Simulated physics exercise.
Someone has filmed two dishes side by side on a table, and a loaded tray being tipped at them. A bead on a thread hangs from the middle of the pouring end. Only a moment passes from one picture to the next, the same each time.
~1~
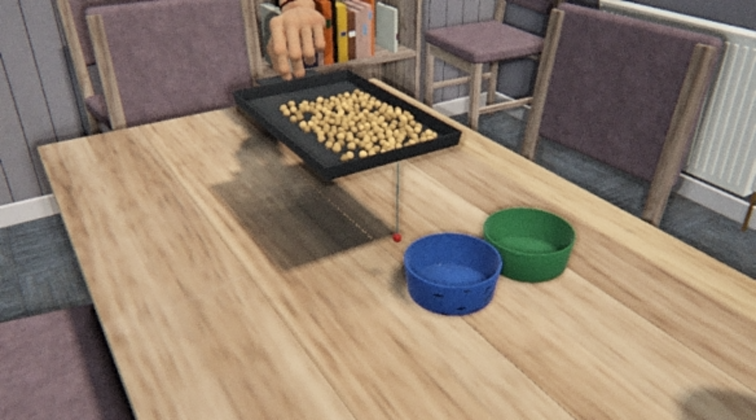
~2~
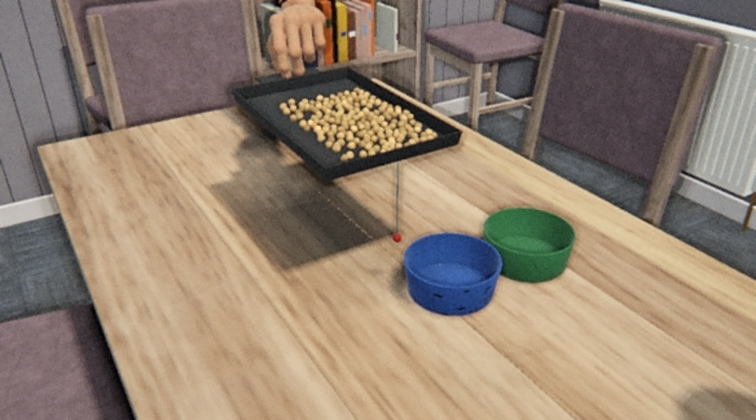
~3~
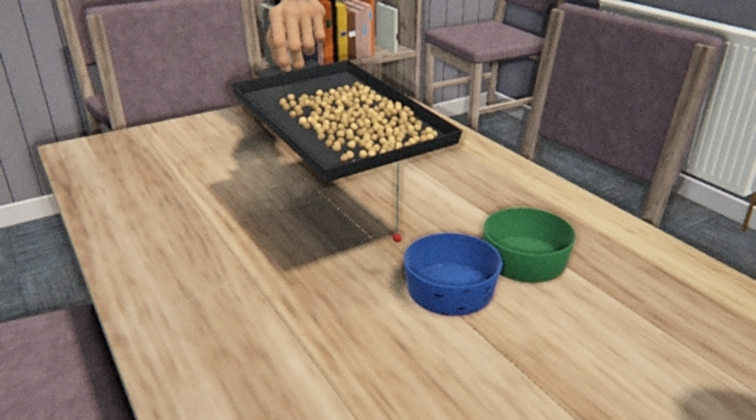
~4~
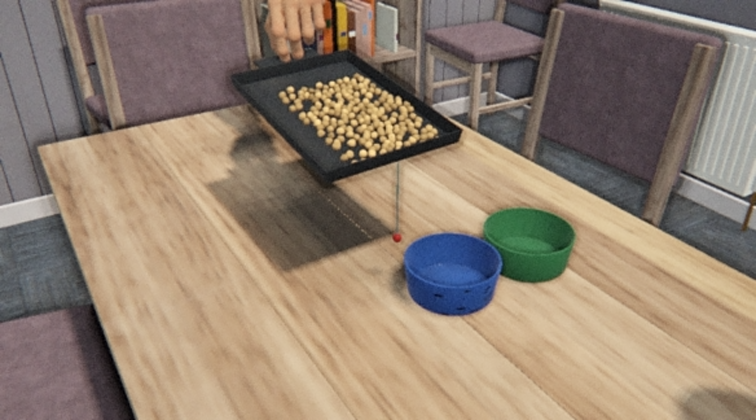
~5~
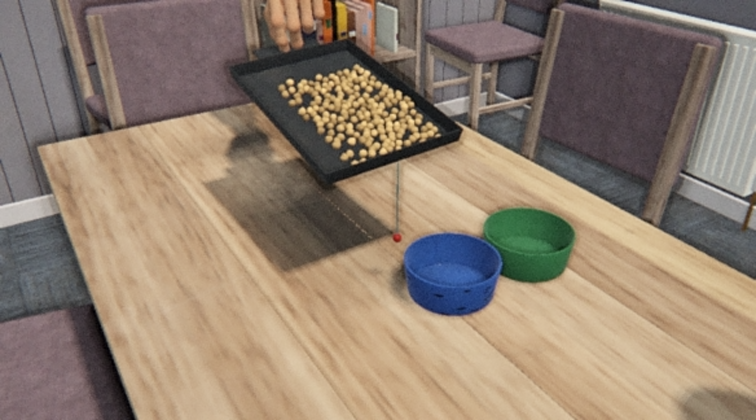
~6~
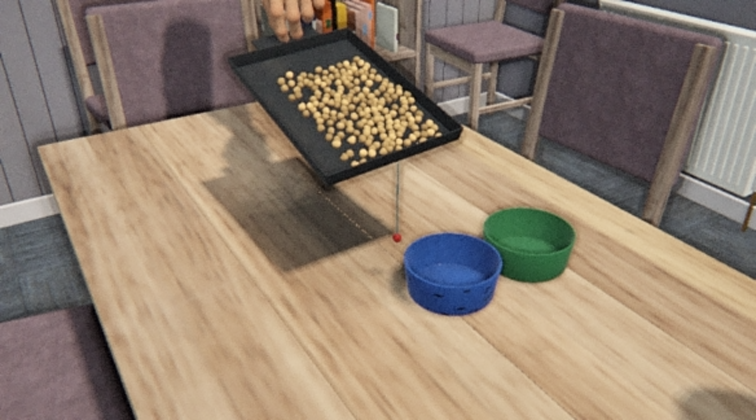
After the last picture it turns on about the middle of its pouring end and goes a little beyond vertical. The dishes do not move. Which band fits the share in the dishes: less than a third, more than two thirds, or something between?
They take less than a third between them.
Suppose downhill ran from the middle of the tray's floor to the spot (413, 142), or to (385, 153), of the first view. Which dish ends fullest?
At the first place the left dish, at the second the dish on the left.
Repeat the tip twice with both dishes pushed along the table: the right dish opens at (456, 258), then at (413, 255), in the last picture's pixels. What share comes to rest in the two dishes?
In turn 80 and 80 in a hundred.
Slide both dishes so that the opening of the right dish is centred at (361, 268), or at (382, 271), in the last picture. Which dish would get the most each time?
The first try: The right dish. The second: The right dish.
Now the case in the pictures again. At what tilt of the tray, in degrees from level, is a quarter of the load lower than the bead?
Around 110° of tilt.
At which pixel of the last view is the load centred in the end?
Around (366, 319).
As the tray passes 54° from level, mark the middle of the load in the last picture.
Close to (366, 130).
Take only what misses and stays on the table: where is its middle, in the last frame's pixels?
Around (354, 322).
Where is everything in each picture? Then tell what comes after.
In the first frame, corners of the pouring end (327, 166) and (459, 131), level; middle of the load (363, 123), dried chickpeas; left dish (482, 296); right dish (560, 264); bead on its thread (397, 238).
In the second frame, corners of the pouring end (327, 166) and (459, 131), level; middle of the load (363, 122).
In the third frame, corners of the pouring end (327, 167) and (459, 130), tipped barely, lowest at the left corner; middle of the load (363, 119).
In the fourth frame, corners of the pouring end (327, 170) and (459, 129), tipped a little, lowest at the left corner; middle of the load (363, 114).
In the fifth frame, corners of the pouring end (327, 172) and (460, 128), tipped a little, lowest at the left corner; middle of the load (363, 110).
In the sixth frame, corners of the pouring end (327, 174) and (460, 127), tipped a little, lowest at the left corner; middle of the load (363, 106); left dish (482, 296); right dish (560, 264).
Just after the last frame, tray tipped steeply; every one on the tray.
A moment on, tray tipped right over; almost all on the tray; just a few outside both; just a few in the air.
Further on, tray tipped past a quarter turn; roughly a quarter in the left dish; the larger part outside both.
When it is over, tray tipped past a quarter turn; roughly a quarter in the left dish; not one in the right dish; the larger part outside both.
